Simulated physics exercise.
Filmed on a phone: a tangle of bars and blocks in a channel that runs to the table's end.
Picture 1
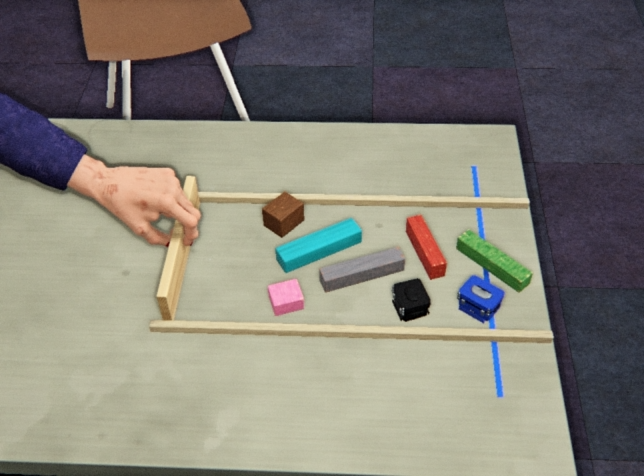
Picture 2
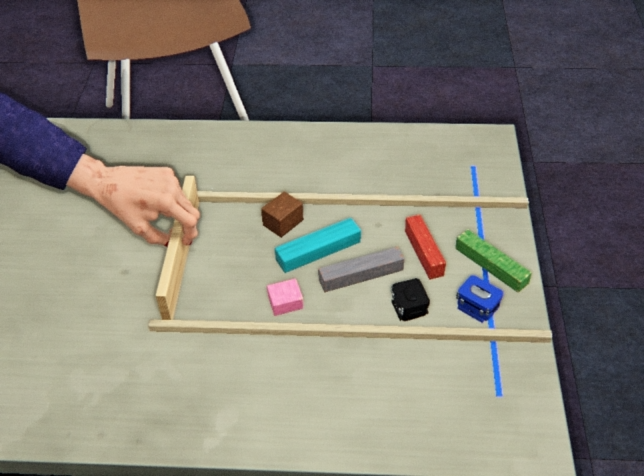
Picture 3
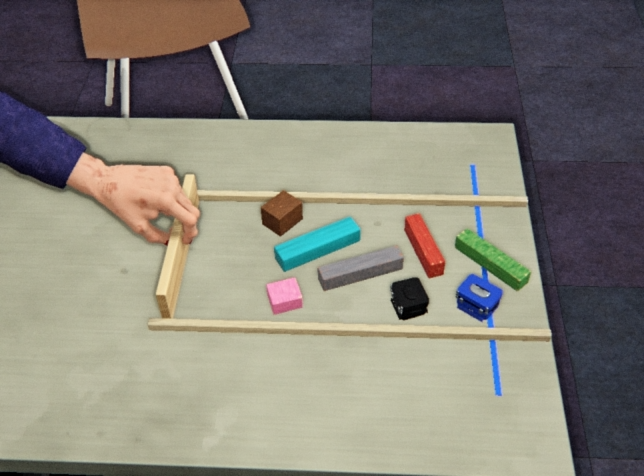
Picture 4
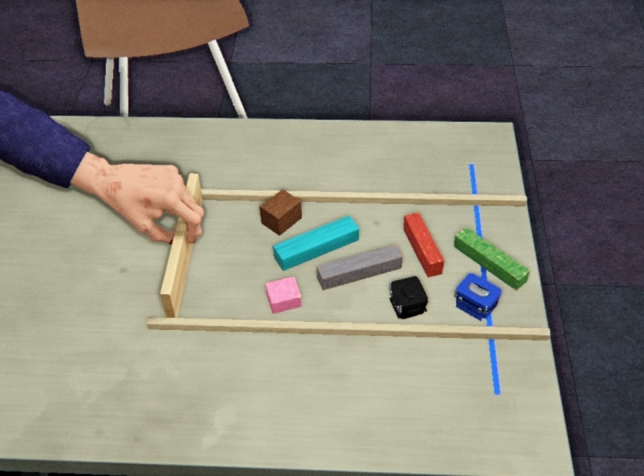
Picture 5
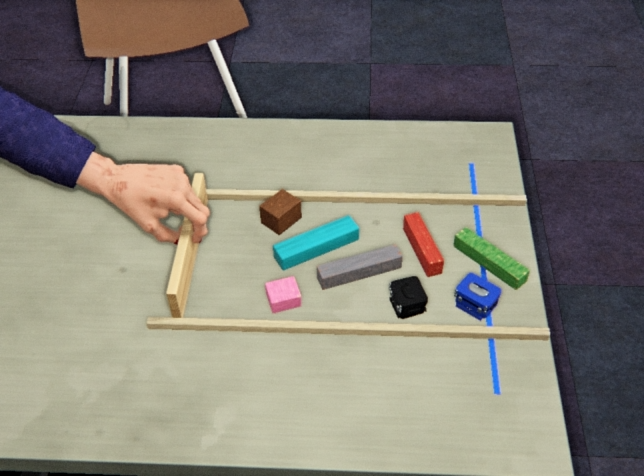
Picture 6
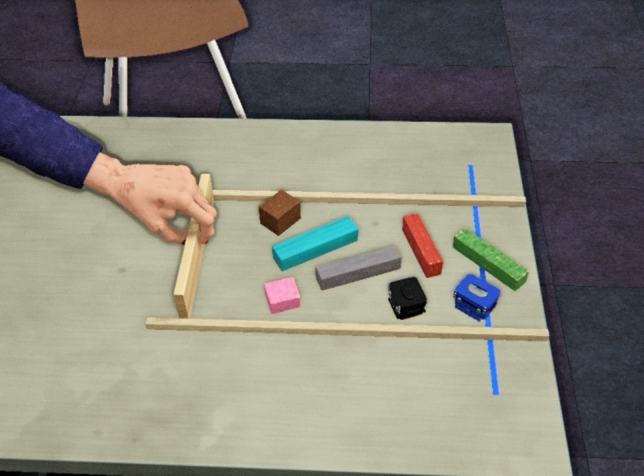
We see colourful bars and blocks lying between two wooden rails on a table, with a blue tape line at the right. A hand holds a wooden board at the left, then slides it slightly rightward while the pieces stay still.
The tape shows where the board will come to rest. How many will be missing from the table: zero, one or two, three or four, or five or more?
Here the number that fall off is three or four.
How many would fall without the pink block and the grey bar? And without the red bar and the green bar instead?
First 1, then 1.
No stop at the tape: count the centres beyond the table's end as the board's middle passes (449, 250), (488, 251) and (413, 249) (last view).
Past the end: 1, 3 and 0.
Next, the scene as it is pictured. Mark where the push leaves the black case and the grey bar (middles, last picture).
Near (534, 304) and (525, 270).
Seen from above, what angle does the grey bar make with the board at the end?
Roughly 55° out of line.
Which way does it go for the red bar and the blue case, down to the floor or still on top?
The red bar goes over; the blue case is lost.
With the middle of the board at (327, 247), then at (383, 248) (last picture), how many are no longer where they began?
By then 4, and 7.
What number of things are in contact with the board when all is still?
The number is 4.
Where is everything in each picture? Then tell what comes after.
Green bar (493, 261); blue case (480, 300); red bar (426, 247); board (180, 246); tape (486, 267), in the first picture.
Blue case (479, 300); turquoise stick (318, 245), in the second picture.
Red bar (424, 245); brown block (282, 213), in the third picture.
Green bar (491, 258); grey bar (360, 267), in the fourth picture.
Blue case (477, 297); board (189, 243), in the fifth picture.
Green bar (490, 259); blue case (476, 298); red bar (422, 245); board (196, 244); tape (482, 265), in the sixth picture.
A little later, none off yet; green bar at rest near (490, 259); blue case at rest near (476, 298); red bar at rest near (422, 245).
Next, none off yet; green bar at rest near (490, 259); blue case at rest near (476, 298); red bar shifted a little near (444, 241).
Later still, none off yet; green bar shifted about its own width near (538, 246); blue case shifted about its own width near (525, 299); red bar shifted about its own width near (516, 242).
When it is over, the number that fall off is three or four; down, red bar, blue case and green bar.
